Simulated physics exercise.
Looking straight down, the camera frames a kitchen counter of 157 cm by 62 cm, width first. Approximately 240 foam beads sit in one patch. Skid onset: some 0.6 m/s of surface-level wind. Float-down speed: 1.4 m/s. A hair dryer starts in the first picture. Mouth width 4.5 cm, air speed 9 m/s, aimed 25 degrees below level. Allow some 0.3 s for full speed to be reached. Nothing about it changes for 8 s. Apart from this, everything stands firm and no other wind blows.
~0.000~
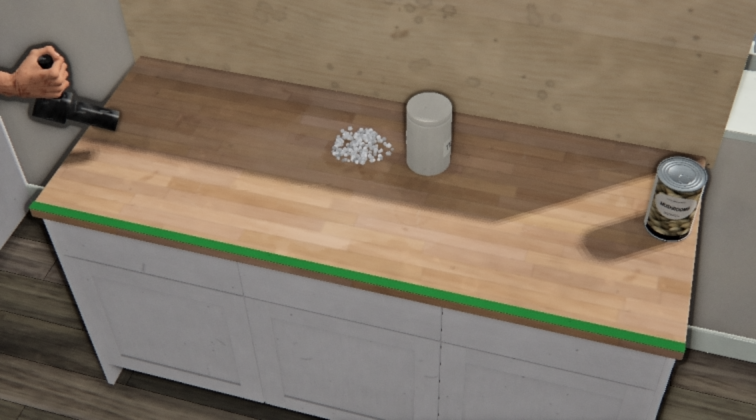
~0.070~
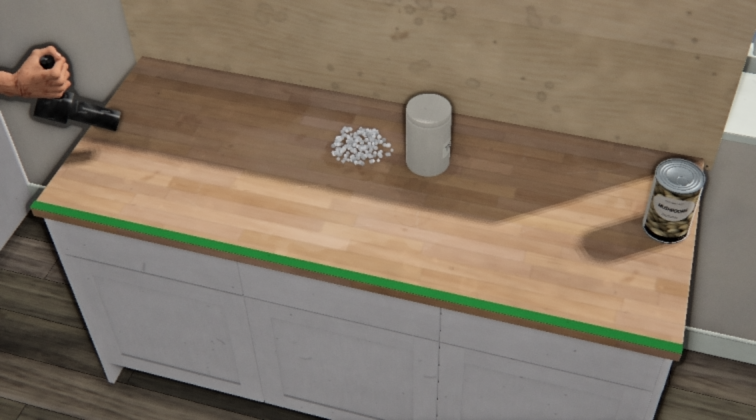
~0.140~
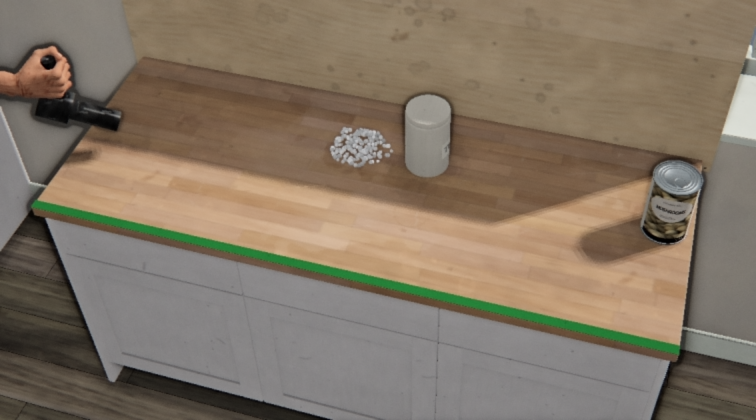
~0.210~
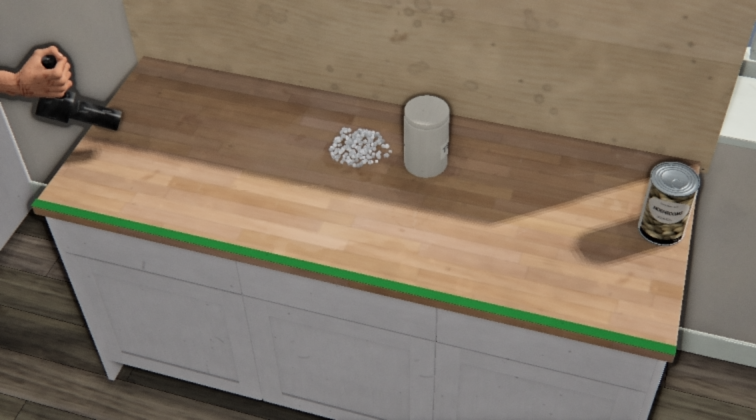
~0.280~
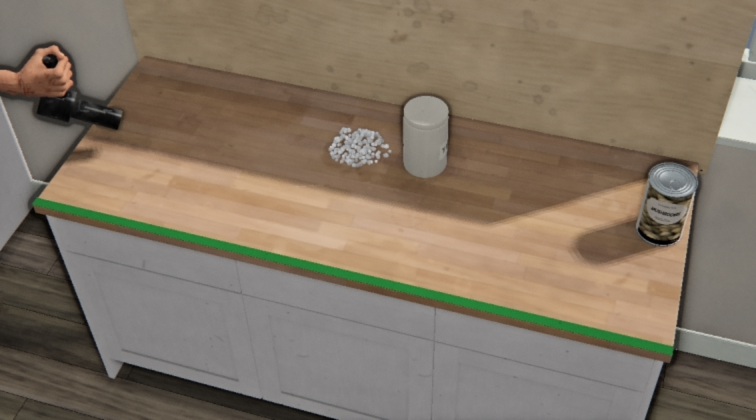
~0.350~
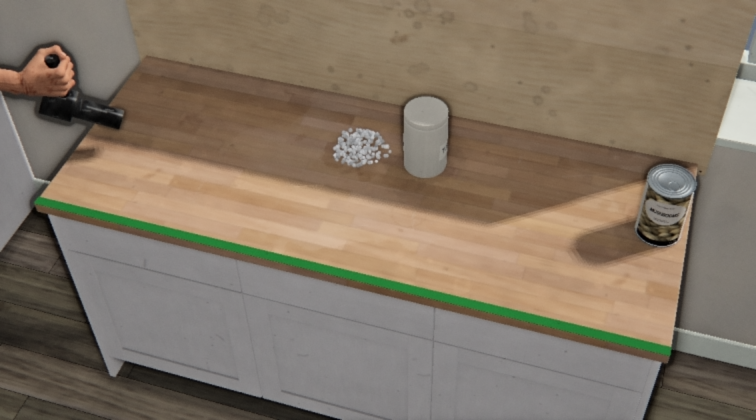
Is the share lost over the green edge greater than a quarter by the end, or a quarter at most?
The loss over that edge stays within a quarter.
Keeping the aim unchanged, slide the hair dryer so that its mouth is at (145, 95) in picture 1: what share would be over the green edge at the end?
Result: Approx. 1 %.
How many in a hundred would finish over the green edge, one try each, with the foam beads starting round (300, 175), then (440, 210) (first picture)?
First try 10 %, second try 0 %.
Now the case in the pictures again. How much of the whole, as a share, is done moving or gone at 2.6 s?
About 50 %.
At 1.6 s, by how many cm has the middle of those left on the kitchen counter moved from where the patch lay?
It works out to close to 65 cm.
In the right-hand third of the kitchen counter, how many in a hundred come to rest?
Around 15 per cent.
After 1.6 s, 0 % are over the green edge; the middle of those still in play is near (607, 185); 26 % have settled or left.
After 2.6 s, 0 % are over the green edge; the middle of those still in play is near (633, 187); 52 % have settled or left.
After 4.4 s, 0 % are over the green edge; the middle of those still in play is near (619, 186); 75 % have settled or left.
After 8.0 s, at the end, 0 % are over the green edge.
